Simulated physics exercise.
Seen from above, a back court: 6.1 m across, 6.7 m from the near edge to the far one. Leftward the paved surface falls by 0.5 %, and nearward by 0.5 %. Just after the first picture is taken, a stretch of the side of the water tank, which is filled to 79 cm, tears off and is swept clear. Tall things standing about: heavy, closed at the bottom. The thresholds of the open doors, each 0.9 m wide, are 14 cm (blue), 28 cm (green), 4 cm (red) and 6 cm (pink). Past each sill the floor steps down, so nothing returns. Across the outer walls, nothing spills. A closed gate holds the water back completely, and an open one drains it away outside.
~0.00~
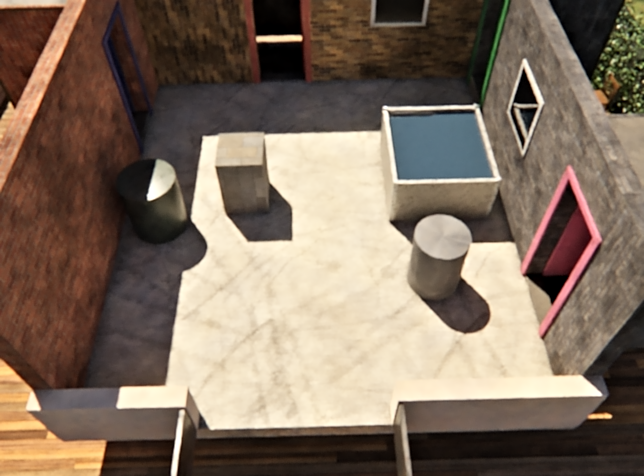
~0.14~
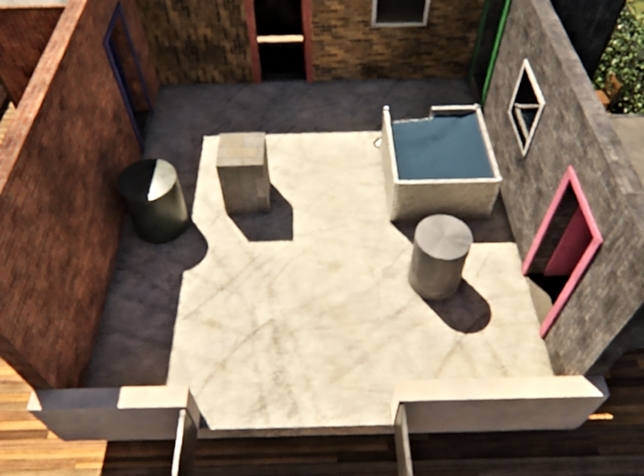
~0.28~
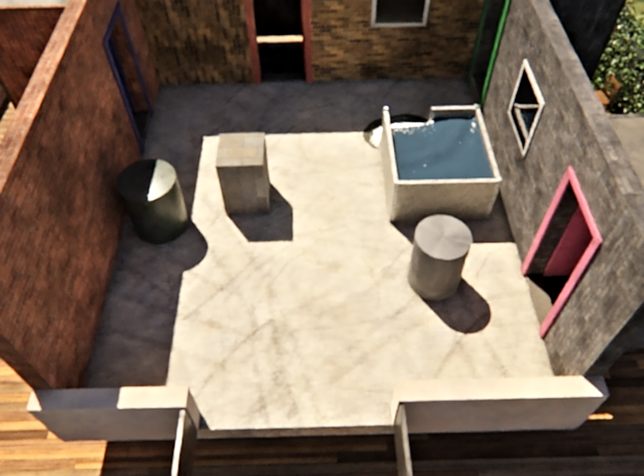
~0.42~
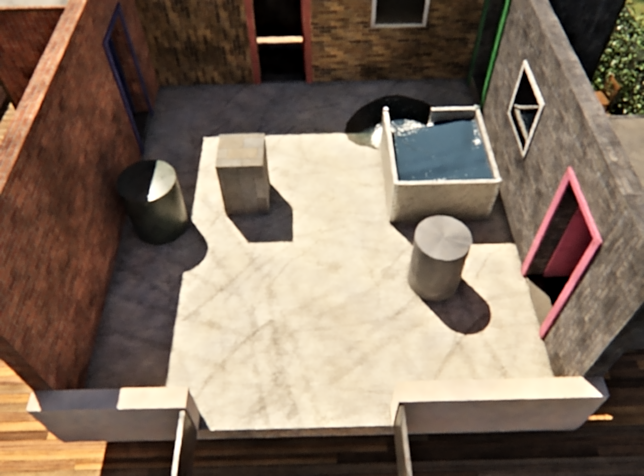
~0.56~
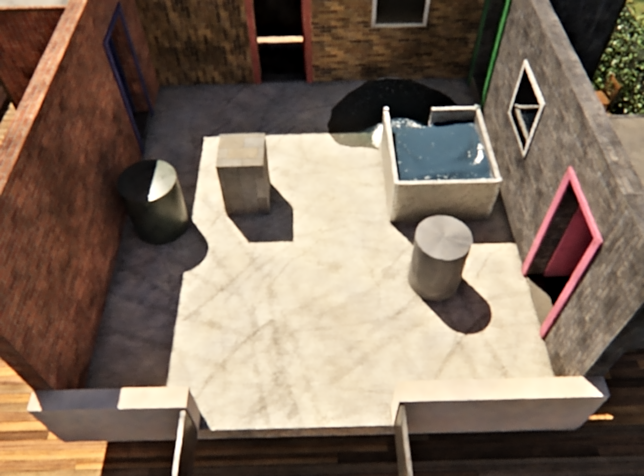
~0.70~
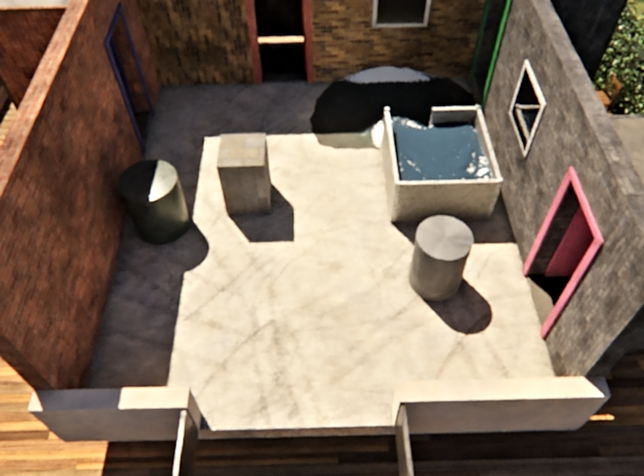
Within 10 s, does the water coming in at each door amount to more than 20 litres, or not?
My prediction: At the blue door the inflow will be within bounds; at the green door the inflow will be within bounds; at the red door the inflow will be out of bounds; at the pink door the inflow will be within bounds.
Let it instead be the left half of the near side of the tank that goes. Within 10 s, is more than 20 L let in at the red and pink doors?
Red short, pink beyond.
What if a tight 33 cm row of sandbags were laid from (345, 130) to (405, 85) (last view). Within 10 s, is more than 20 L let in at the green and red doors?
Green exceeded, red within the limit.
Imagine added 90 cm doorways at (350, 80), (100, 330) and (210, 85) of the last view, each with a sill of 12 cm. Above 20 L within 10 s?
Per doorway, in order: Sufficient / insufficient / insufficient.
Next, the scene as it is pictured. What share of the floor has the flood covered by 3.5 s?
I'd say around 35 %.
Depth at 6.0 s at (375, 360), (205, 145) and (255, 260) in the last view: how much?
Depth readings in turn - 0, 6, 1 cm.
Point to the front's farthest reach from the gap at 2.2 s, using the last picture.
Somewhere near pixel (160, 91).
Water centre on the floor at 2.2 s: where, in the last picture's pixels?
The water's centre is around (393, 141).
After 1.4 s water covers 15 % of the floor and is deepest (38 cm) near (380, 85); blue door not reached, green door 15 cm at the sill, 0 L in, red door 12 cm at the sill, 1 L in, pink door not reached.
After 2.2 s water covers 20 % of the floor and is deepest (32 cm) near (462, 83); blue door not reached, green door 22 cm at the sill, 1 L in, red door 11 cm at the sill, 25 L in, pink door not reached.
After 3.5 s water covers 35 % of the floor and is deepest (22 cm) near (371, 91); blue door 16 cm at the sill, 3 L in, green door 16 cm at the sill, 3 L in, red door 9 cm at the sill, 46 L in, pink door 2 cm at the sill, 0 L in.
After 6.0 s water covers 55 % of the floor and is deepest (20 cm) near (144, 200); blue door 13 cm at the sill, 8 L in, green door 10 cm at the sill, 3 L in, red door 7 cm at the sill, 69 L in, pink door 2 cm at the sill, 0 L in.
After 10.0 s water covers 80 % of the floor and is deepest (12 cm) near (144, 200); blue door 10 cm at the sill, 9 L in, green door 6 cm at the sill, 3 L in, red door 5 cm at the sill, 79 L in, pink door 1 cm at the sill, 0 L in.
